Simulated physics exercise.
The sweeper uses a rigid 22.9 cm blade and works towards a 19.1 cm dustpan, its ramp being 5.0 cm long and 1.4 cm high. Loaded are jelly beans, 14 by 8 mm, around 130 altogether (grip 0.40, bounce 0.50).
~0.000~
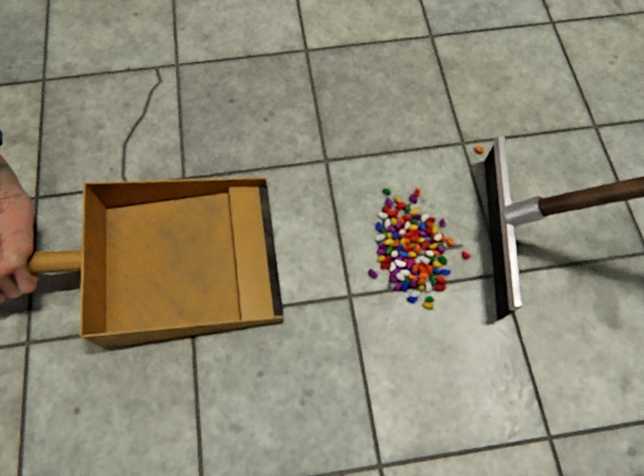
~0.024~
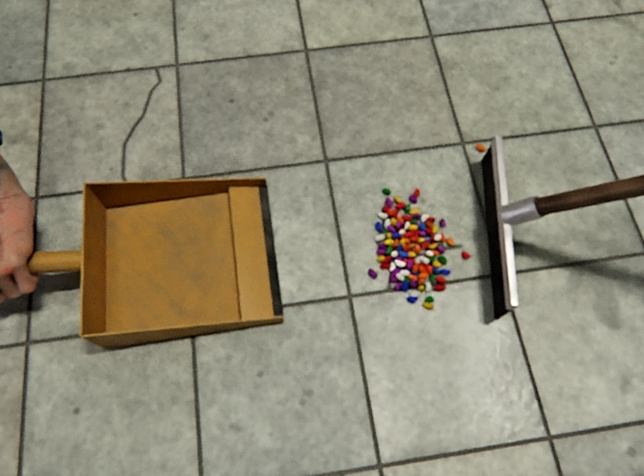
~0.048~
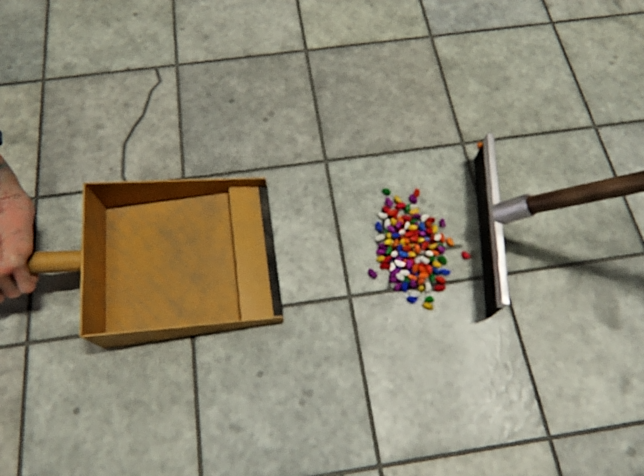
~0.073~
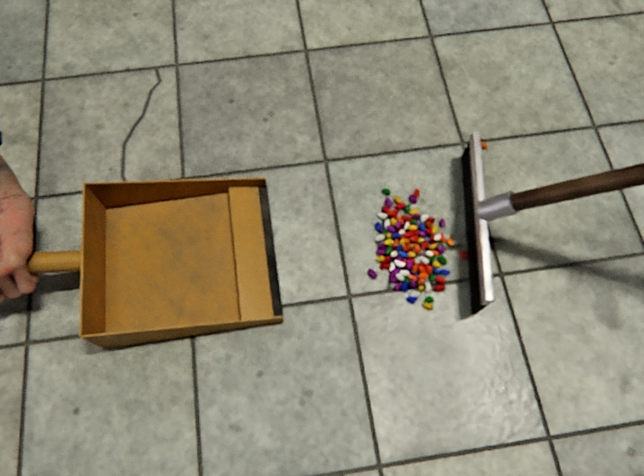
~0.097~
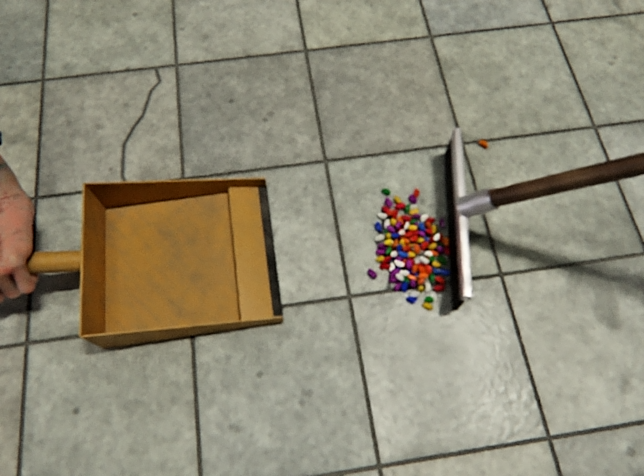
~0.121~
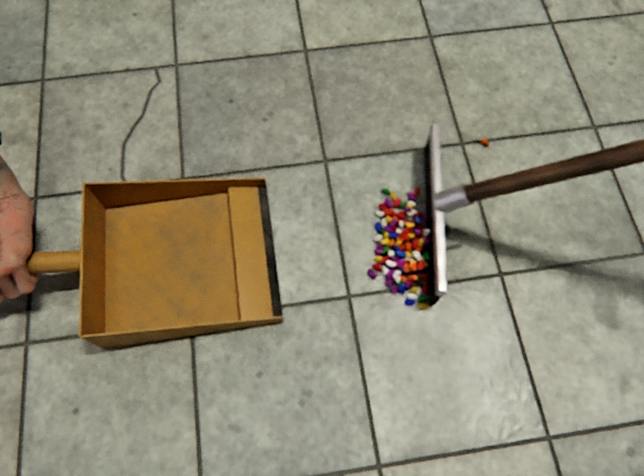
A flat blade on a dark wooden handle slides leftward across a grey tiled floor, seen from above at an angle by a still camera. A hand at the left edge holds a tan dustpan motionless, facing a small pile of multicoloured jelly beans. The blade meets the pile's right side and pushes the beans slightly left, leaving one orange piece behind.
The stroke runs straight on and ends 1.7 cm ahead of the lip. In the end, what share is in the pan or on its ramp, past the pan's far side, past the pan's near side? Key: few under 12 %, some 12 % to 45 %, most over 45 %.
Pan = most, far side = some, near side = few.
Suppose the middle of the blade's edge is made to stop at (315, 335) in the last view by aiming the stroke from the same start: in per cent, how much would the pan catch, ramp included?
That would come to near 35 percent.
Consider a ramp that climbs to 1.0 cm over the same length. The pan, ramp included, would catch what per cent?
Near 50 per cent, then.
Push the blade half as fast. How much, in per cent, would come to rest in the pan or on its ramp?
It would come to roughly 25 percent.
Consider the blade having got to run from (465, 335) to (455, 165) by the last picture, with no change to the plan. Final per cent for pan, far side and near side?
Pan 15 % / far 5 % / near 20 %.
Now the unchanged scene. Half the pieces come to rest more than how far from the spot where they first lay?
I'd put it near 22 cm.
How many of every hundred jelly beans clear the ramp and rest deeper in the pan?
About 30 %.
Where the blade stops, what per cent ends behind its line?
Close to 5 percent.
Then, at 0.21 s, middle of the blade 11 cm from the lip; 0 % over the lip, far side 5 %, near side 5 %.
After 0.27 s, middle of the blade 6 cm from the lip; 5 % over the lip, far side 10 %, near side 5 %.
After 0.47 s, middle of the blade 4 cm from the lip; 55 % over the lip, far side 20 %, near side 5 %.
By 2.6 s all is still; pan 55 %, far side 20 %, near side 5 %, in front of the lip or behind the blade 25 %.
